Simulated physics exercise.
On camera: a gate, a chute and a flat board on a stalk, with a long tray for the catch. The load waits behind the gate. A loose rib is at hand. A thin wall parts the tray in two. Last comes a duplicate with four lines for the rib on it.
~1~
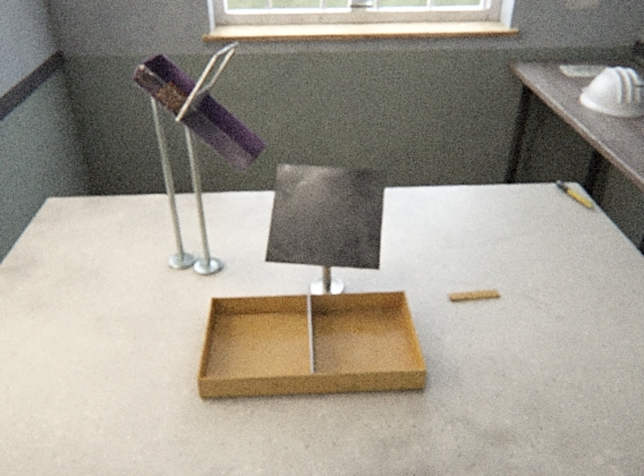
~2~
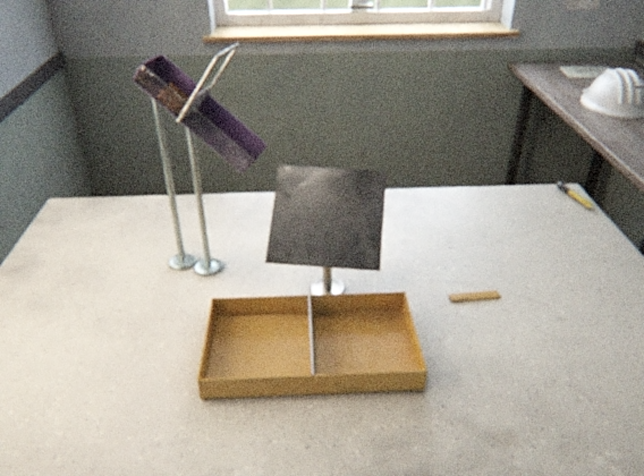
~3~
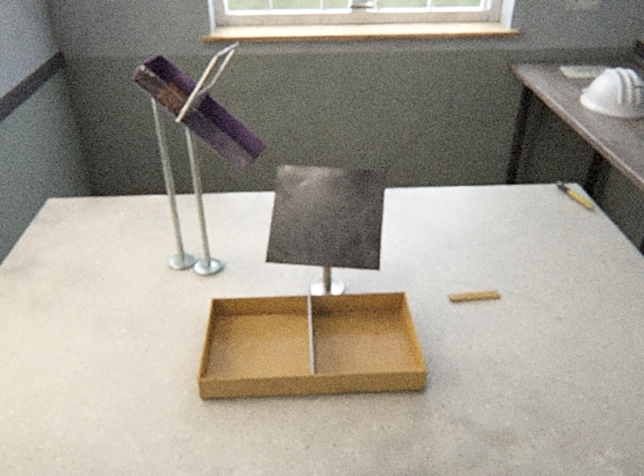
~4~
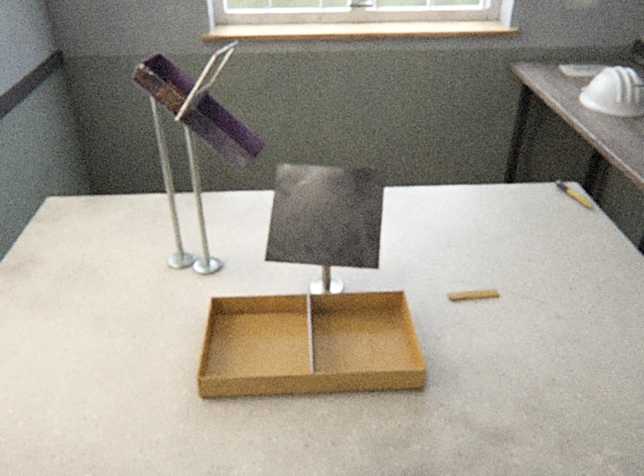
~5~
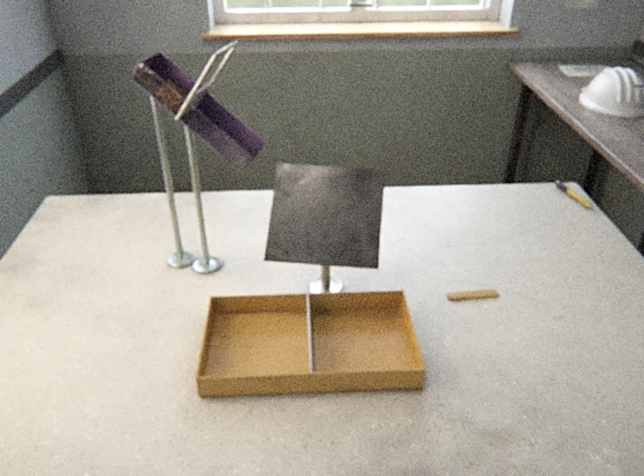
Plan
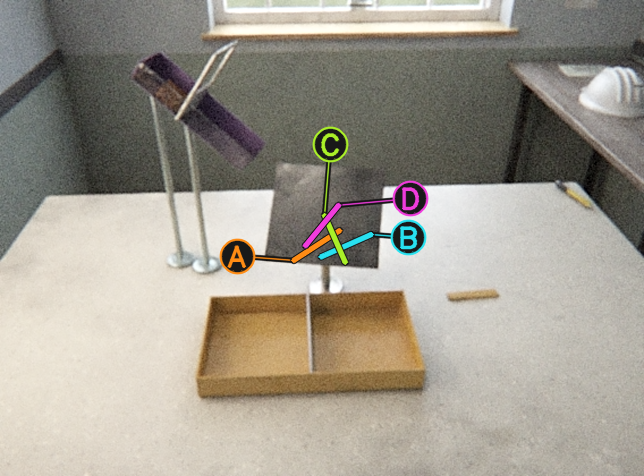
At first, a dark chute slopes down to the right on two metal stands, above a pale table where a tilted black board stands behind a divided tan tray. The gate on the chute stays shut, and nothing moves through to the close except a very slight shift of the view.
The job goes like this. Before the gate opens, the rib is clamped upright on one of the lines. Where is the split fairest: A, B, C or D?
B is best.
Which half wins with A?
Left.
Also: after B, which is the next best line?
The answer is C.
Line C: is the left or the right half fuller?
Right.
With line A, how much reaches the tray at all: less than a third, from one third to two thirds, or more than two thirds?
Line A gives more than two thirds.
On the marked copy, line A from (339, 230) to (293, 260); line B from (371, 234) to (321, 256); line C from (324, 215) to (345, 262); line D from (338, 205) to (305, 245).
For line A, of what is caught, all but a few in the left half, only a few in the right.
For line B, of what is caught, close to half in the left half, close to half in the right.
For line C, of what is caught, close to a third in the left half, close to two thirds in the right.
For line D, of what is caught, the bulk in the left half, a small share in the right.
